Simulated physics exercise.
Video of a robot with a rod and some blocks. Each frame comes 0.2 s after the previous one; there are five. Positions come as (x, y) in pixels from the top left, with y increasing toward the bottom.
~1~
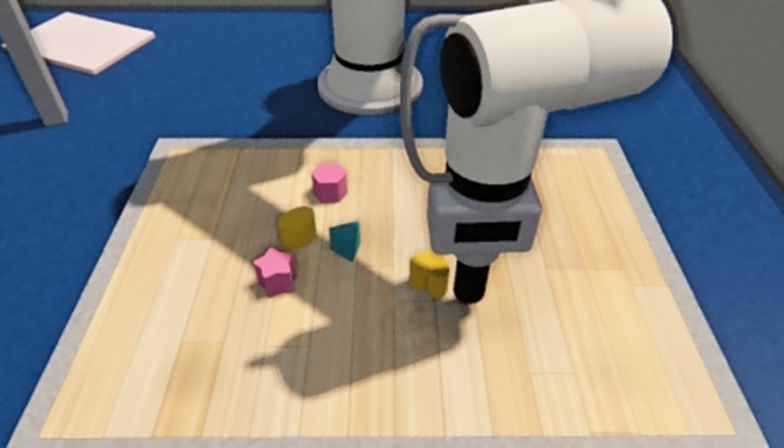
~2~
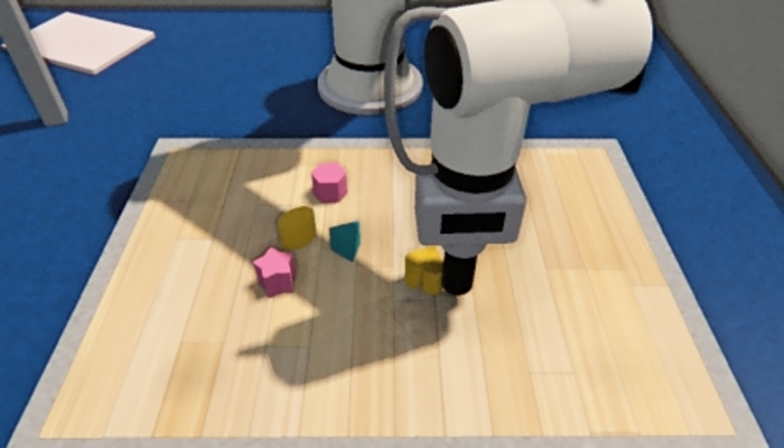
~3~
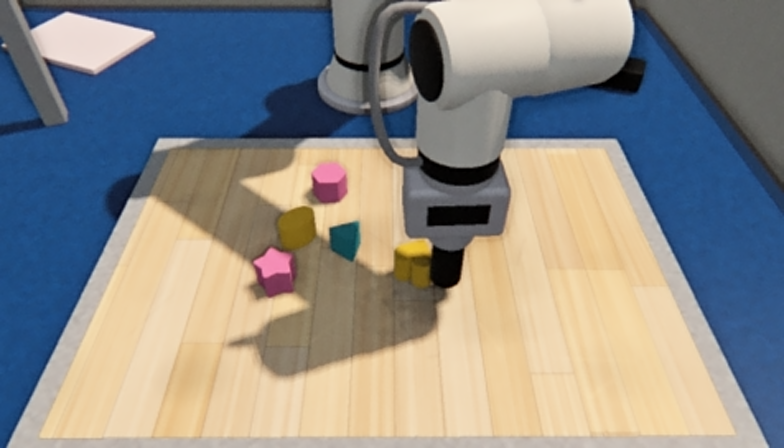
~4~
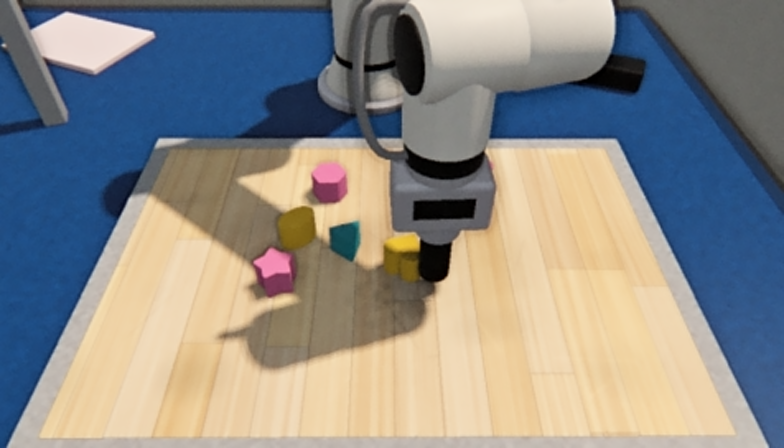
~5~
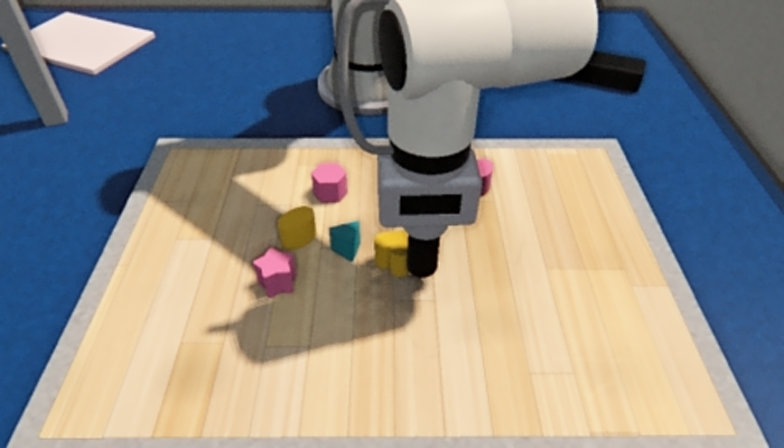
A white robot arm with a black rod reaches over a pale wooden board on a blue surface, seen from a fixed, raised view facing its base. Left of the rod sit a yellow heart, a turquoise triangular piece, a yellow elliptical block, a pink star and another pink block. The arm moves slightly left and away from the viewer, the rod pushing the heart toward the turquoise piece.
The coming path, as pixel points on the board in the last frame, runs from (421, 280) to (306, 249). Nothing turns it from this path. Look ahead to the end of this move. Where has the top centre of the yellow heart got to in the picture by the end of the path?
About (359, 220).
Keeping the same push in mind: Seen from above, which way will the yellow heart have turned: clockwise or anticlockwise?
That block twists clockwise.
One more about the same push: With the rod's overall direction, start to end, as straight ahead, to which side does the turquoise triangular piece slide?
It will end up to the right.
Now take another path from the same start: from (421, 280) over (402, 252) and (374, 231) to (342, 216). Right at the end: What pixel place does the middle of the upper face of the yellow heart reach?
It is going to be at (310, 202).
The first path, step by step. One third of the way, rod (381, 257); yellow heart (371, 227), turned 55° clockwise.
Two thirds of the way, rod (342, 247); turquoise triangular piece (323, 220); yellow heart (359, 220), turned 110° clockwise.
At the end, rod (304, 237); pink star block unmoved; yellow elliptical block (286, 209), turned 35° anticlockwise; turquoise triangular piece (311, 210), turned 70° clockwise; yellow heart (359, 220), turned 115° clockwise.
